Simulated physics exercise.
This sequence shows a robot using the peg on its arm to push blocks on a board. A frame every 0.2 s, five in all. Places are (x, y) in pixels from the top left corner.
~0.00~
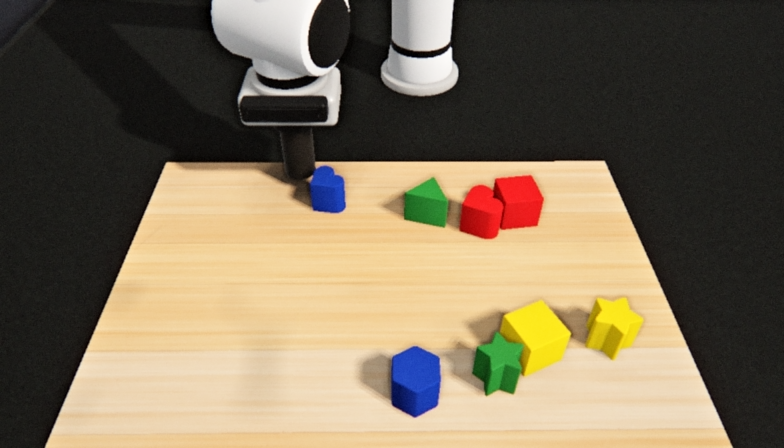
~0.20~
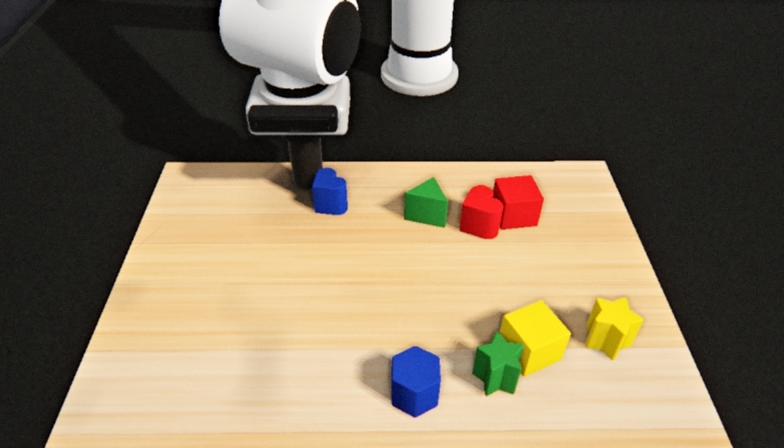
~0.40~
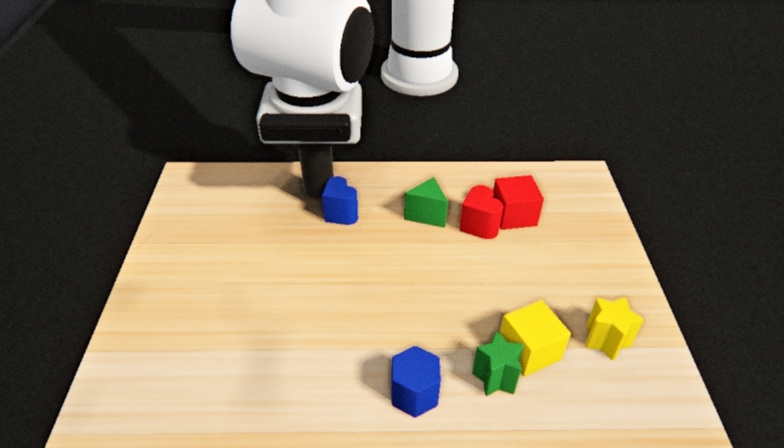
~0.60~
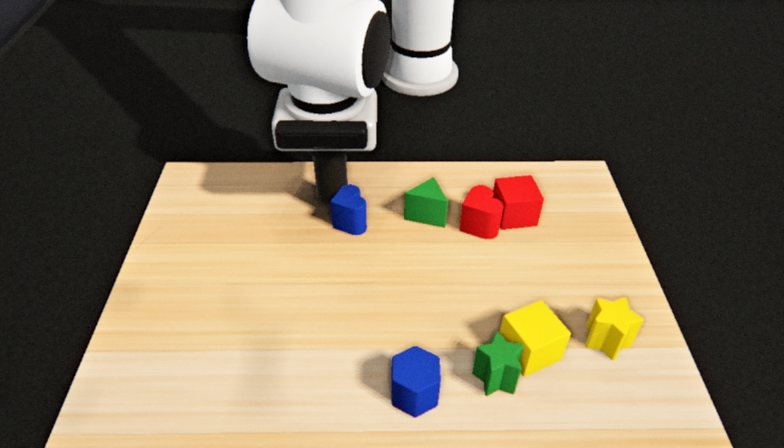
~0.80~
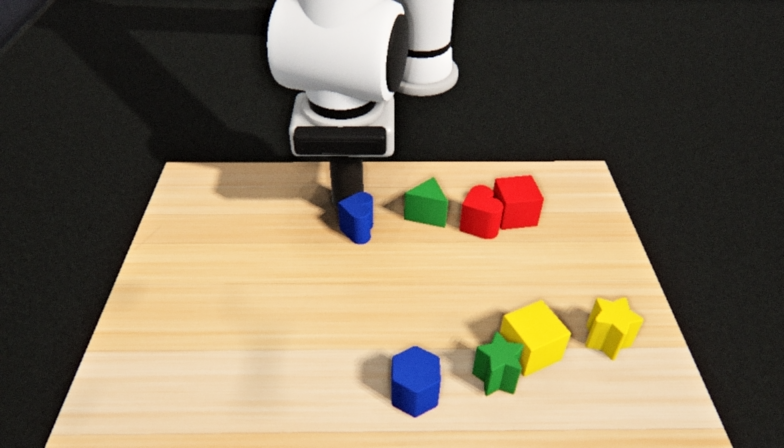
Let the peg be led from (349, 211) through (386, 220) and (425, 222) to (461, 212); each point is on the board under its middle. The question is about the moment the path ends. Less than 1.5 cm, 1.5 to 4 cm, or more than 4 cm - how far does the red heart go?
Travels under 1.5 cm.
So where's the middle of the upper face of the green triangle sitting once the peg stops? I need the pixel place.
It ends at (490, 176).
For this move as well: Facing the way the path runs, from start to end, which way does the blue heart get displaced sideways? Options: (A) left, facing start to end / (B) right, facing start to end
Letter B.
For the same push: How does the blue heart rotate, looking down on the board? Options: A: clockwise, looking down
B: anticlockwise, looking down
Letter A.
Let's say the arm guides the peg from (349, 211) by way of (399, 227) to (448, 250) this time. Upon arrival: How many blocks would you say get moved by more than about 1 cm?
Two blocks move more than 1 cm.
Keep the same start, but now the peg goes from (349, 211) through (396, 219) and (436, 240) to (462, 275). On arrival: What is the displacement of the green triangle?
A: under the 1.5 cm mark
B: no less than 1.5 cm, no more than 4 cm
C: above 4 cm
Option B.
On the path given first. One third of the way, peg (387, 211); blue heart (369, 211), turned 55° clockwise.
Two thirds of the way, peg (426, 213); blue heart (369, 211), turned 55° clockwise; green triangle (458, 183), turned 40° anticlockwise; red heart (490, 199).
At the end, peg (462, 203); blue heart (369, 211), turned 55° clockwise; green triangle (490, 176), turned 55° anticlockwise; red heart (494, 200), turned 25° clockwise; red square block (528, 189), turned 15° anticlockwise.
